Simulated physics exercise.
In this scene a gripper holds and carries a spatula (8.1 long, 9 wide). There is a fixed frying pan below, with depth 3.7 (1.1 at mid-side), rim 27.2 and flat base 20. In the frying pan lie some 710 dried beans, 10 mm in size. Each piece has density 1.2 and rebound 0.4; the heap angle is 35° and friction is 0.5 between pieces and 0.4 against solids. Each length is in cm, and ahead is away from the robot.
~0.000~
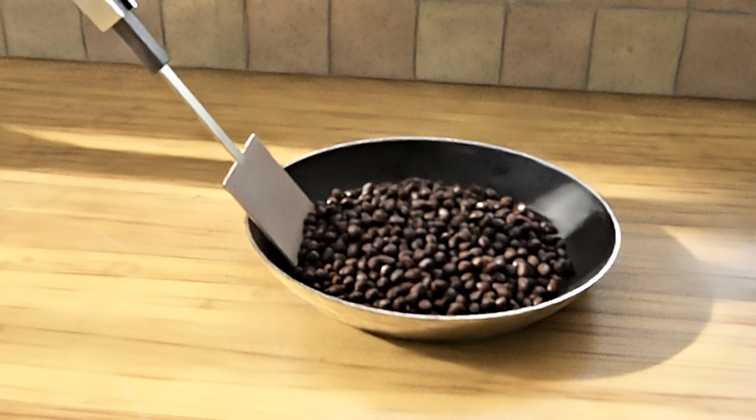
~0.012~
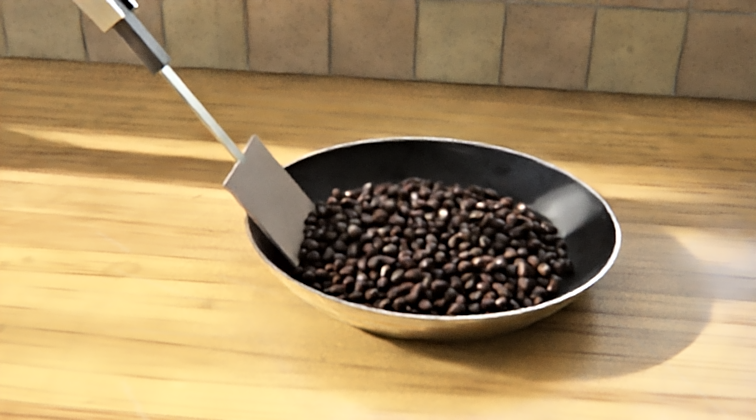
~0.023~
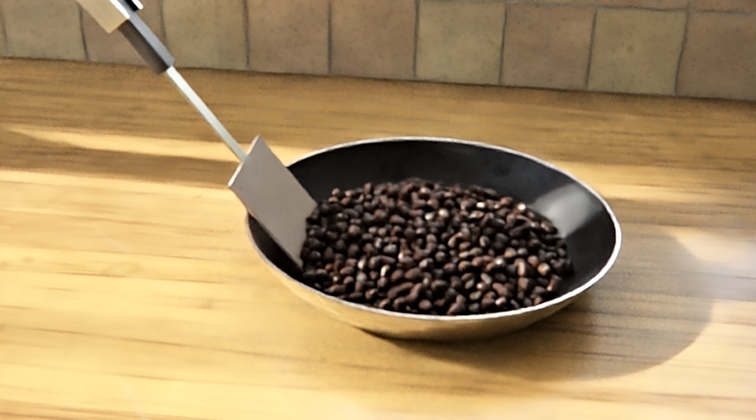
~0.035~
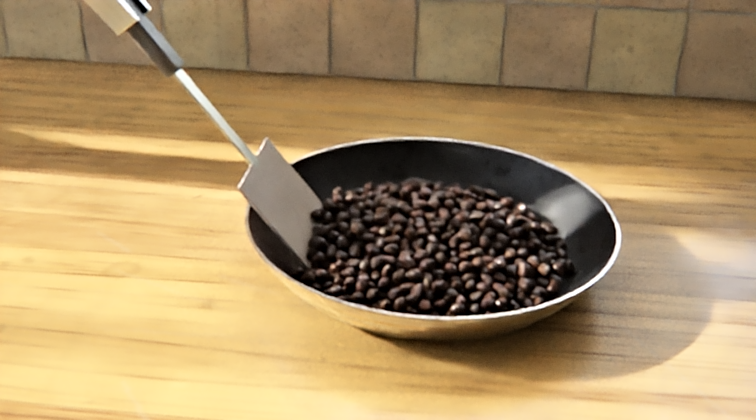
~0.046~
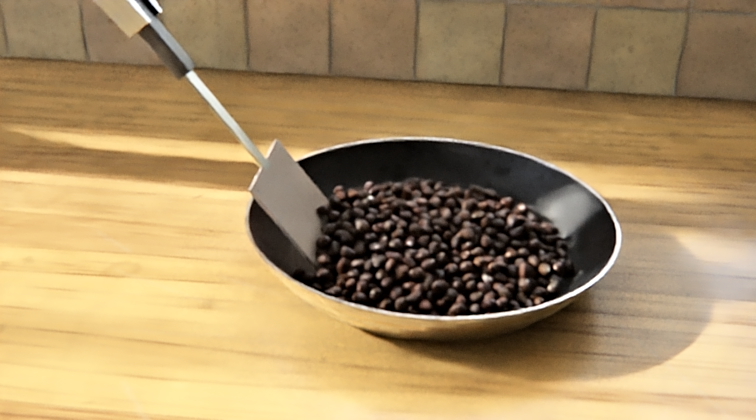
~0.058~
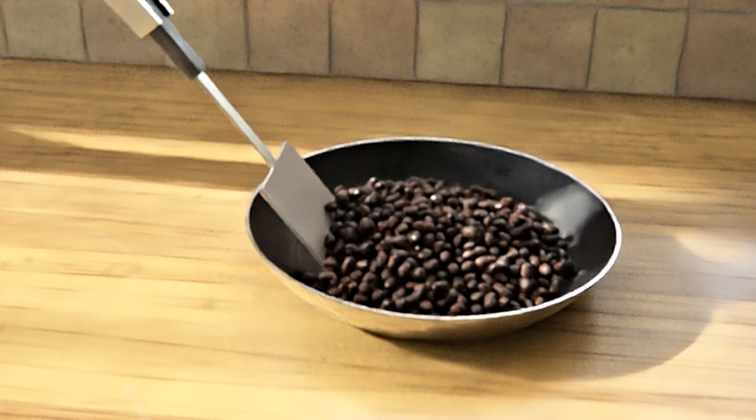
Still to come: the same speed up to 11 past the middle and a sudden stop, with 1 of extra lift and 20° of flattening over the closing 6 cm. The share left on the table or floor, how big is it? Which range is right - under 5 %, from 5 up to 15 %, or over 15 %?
Right range: Over 15 %.
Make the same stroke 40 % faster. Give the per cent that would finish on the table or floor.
Around 40 per cent would finish on the table or floor.
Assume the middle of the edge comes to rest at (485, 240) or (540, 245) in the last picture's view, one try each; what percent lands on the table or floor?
I'd say some 0 per cent, then some 5 per cent.
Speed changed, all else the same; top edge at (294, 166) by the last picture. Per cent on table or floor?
Near 40 in a hundred.
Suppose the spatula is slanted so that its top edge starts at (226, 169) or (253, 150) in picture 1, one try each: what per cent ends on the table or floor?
First try around 35 percent, second around 35 percent.
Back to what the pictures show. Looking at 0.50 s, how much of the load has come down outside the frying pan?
About 35 per cent.
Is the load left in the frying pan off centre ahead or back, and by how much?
The balance point lies close to 3.5 cm ahead.
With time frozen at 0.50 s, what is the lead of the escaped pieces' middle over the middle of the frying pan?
The distance is around 18 cm.
After 0.16 s, sloping 52°, highest piece 4 above the table; 706 in the frying pan.
After 0.25 s, sloping 47°, highest piece 6 above the table; 704 in the frying pan, 2 on the blade or in flight.
After 0.50 s, sloping 32°, highest piece 7 above the table; 463 in the frying pan, 236 on the table or floor, 7 on the blade or in flight.
After 1.55 s, sloping 32°, highest piece 4 above the table; 462 in the frying pan, 244 on the table or floor.
In the end, 462 in the frying pan, 244 on the table or floor. That is 35 % on the table or floor.
